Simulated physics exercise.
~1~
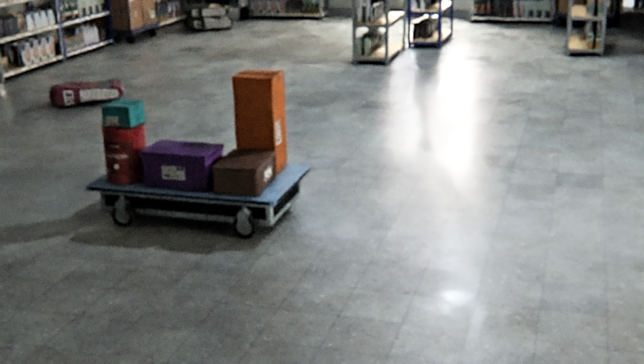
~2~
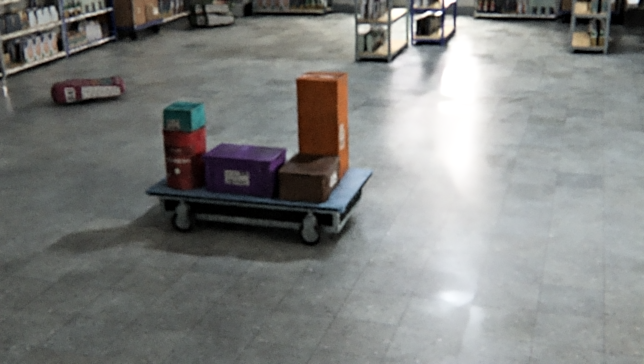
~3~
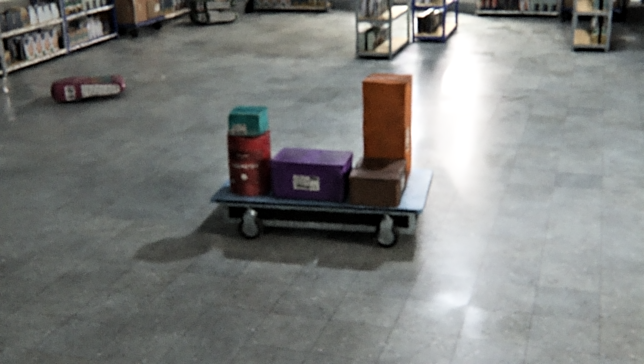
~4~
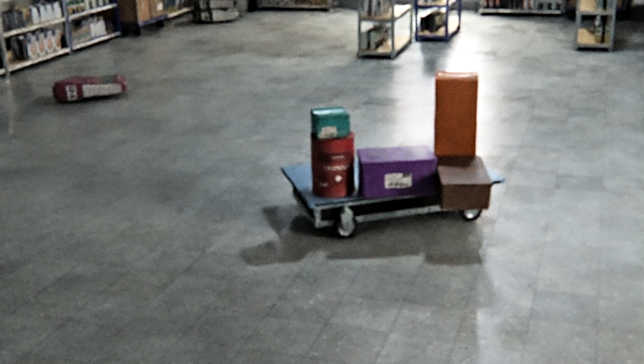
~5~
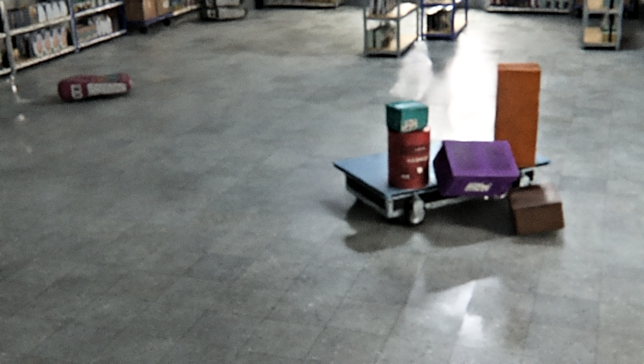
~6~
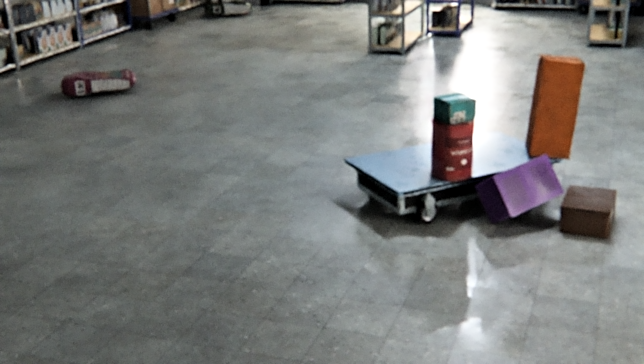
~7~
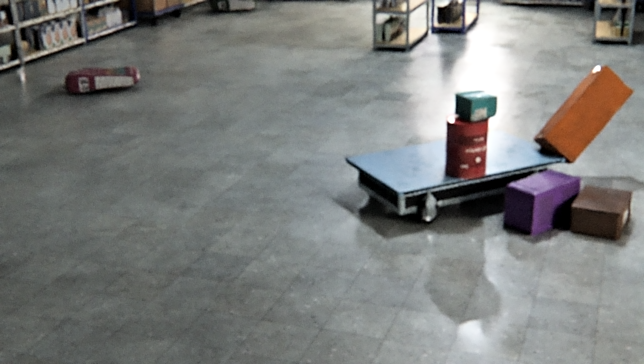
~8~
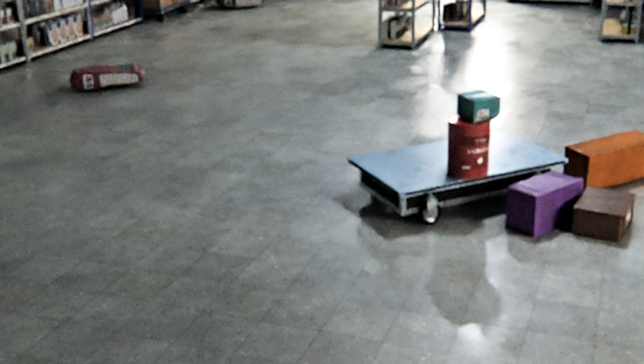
In this clip, a flat cart carrying five items rolls rightward across a floor and turns before stopping. The brown box slides off first, followed by the purple box and the toppling orange box, while the red container remains upright on the deck beneath the turquoise box.
